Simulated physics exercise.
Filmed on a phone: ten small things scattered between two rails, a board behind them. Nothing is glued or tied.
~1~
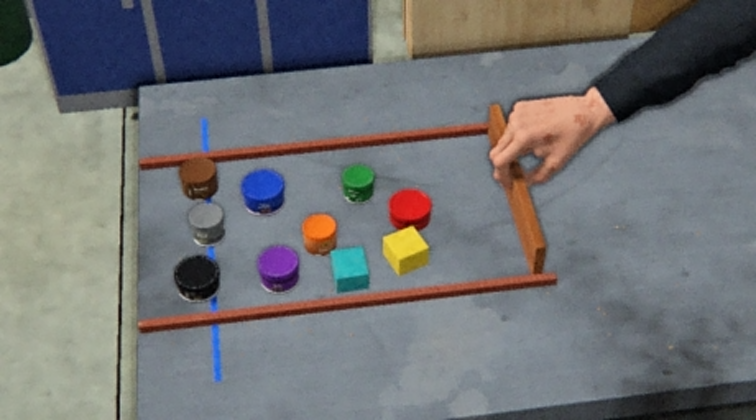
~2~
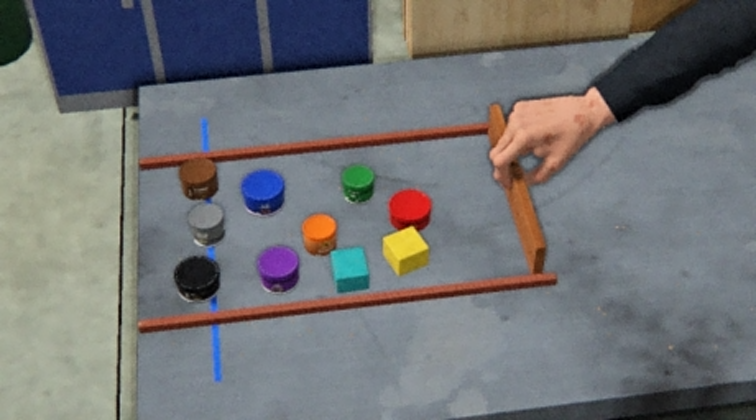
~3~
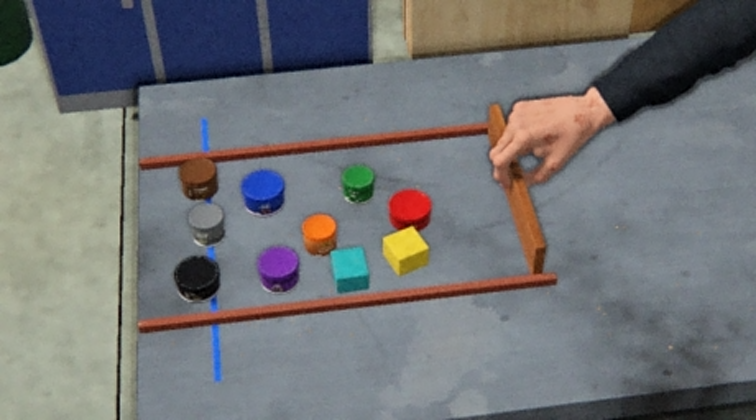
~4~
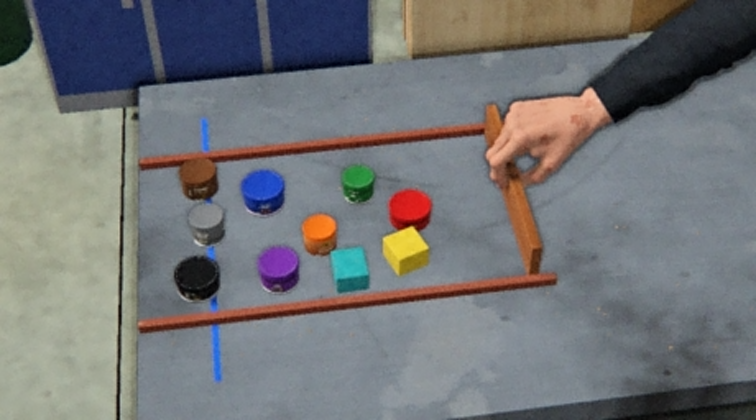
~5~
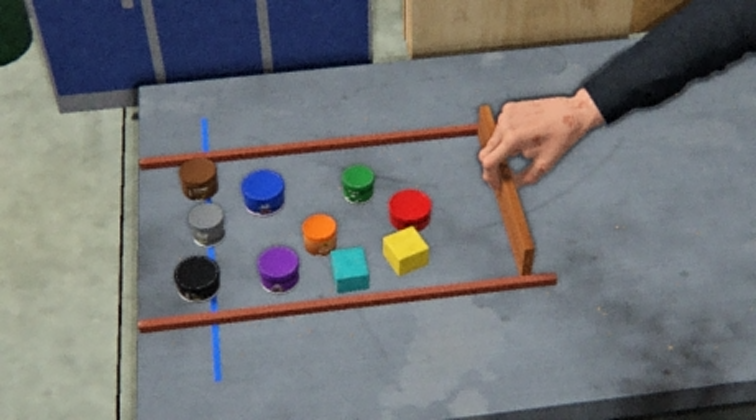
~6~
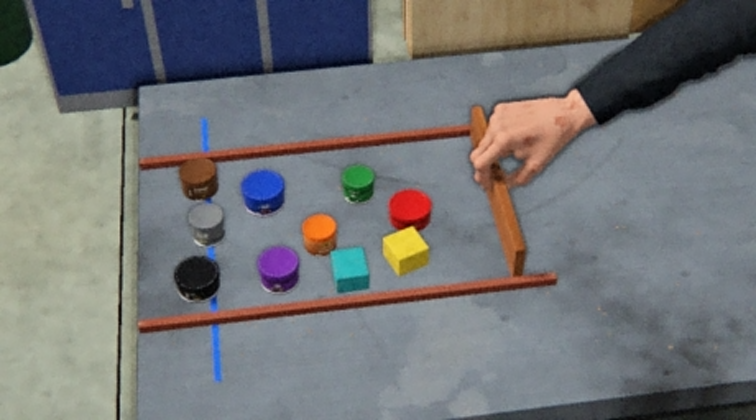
At first, a hand holds a wooden board upright between two rails, to the right of ten small colourful tubs, tins and blocks scattered on a grey table. After barely moving, the hand slides the board slightly left, leaving a gap before the objects, which all stay still.
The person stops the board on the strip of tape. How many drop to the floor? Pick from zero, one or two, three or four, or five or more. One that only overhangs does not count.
The number that fall off is one or two.
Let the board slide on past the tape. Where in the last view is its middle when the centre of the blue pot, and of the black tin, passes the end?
Its middle is around (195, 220) and around (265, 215).
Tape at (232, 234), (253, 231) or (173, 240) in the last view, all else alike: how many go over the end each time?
Try by try, 1, 1 and 6.
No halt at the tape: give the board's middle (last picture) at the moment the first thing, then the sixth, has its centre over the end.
Its middle is around (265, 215) and later (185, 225).
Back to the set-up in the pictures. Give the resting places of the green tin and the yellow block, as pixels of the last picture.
About (192, 203), and the other about (195, 272).
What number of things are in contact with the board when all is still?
It touches 3.
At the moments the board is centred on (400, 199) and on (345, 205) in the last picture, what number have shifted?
At the one place 2, at the other 6.
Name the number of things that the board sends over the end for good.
In all, 2 of them.
A little later, none off yet; black tin at rest near (198, 280); brown tub at rest near (199, 179); grey tin at rest near (208, 226).
When it is over, the number that fall off is one or two; down, purple pot and black tin.
